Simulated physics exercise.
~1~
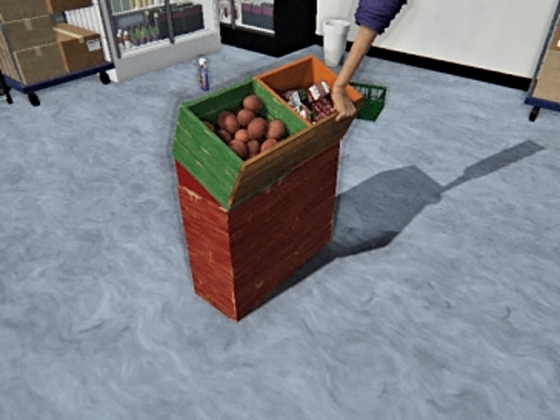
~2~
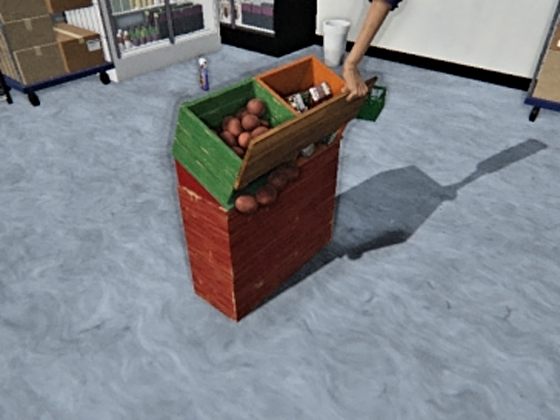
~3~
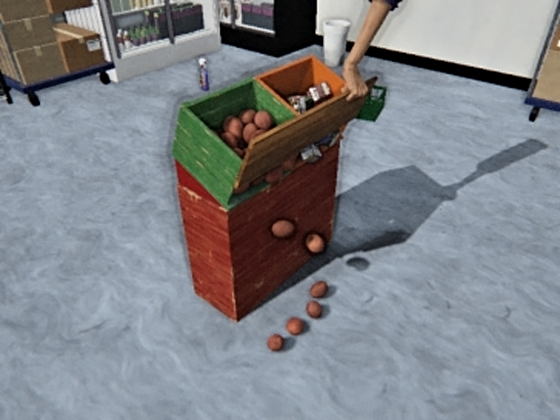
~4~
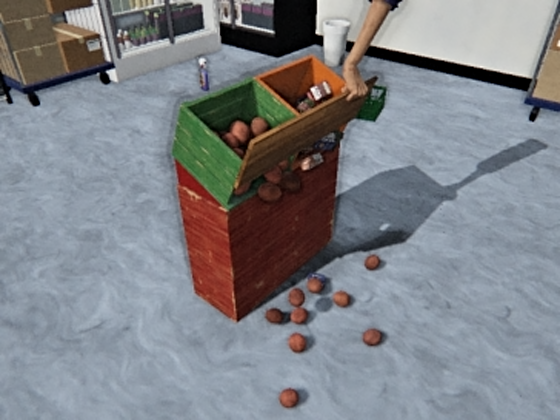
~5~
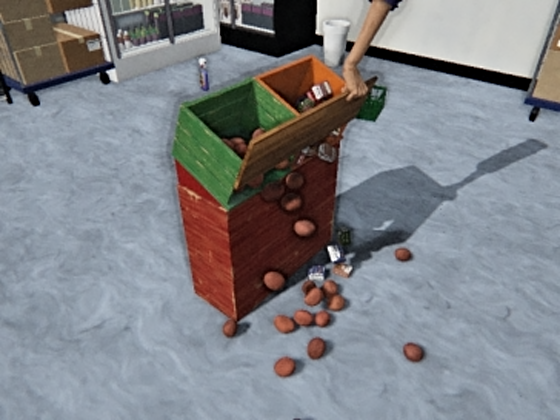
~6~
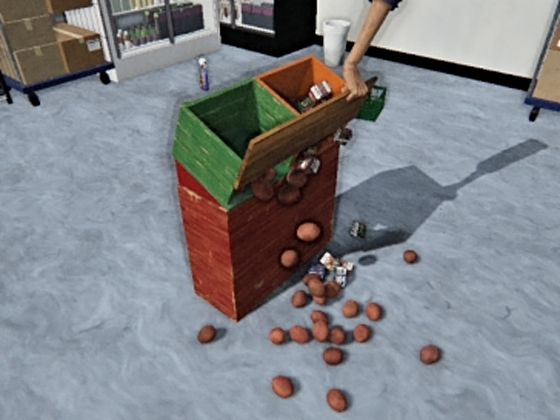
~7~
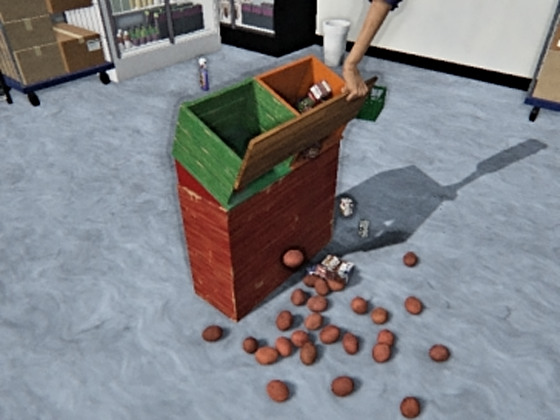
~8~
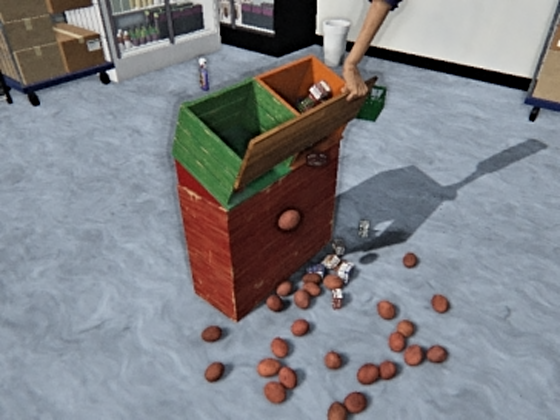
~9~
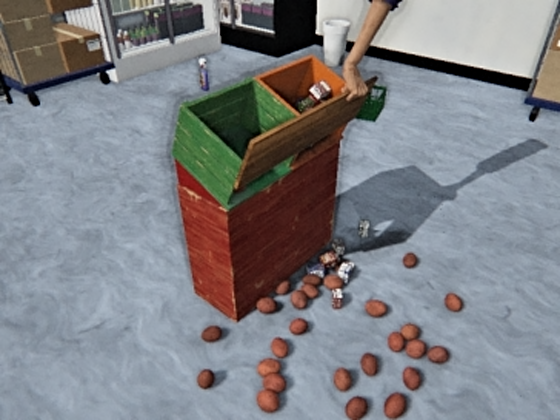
A red wooden stand topped by two open bins, green on the left and orange on the right, stands on a blue-grey floor in a shop-like room, seen from above. Round reddish-brown potatoes fill the green bin and small cartons lie in the orange one, with shelves and stacked boxes behind. A hand at the upper right draws up the wooden front board. Potatoes spill out beneath it first, dropping and rolling forward, then a few cartons tumble down too. The flow thins and stops, leaving potatoes scattered widely, cartons heaped near the base, the green bin looking nearly empty and some cartons still in the orange bin.
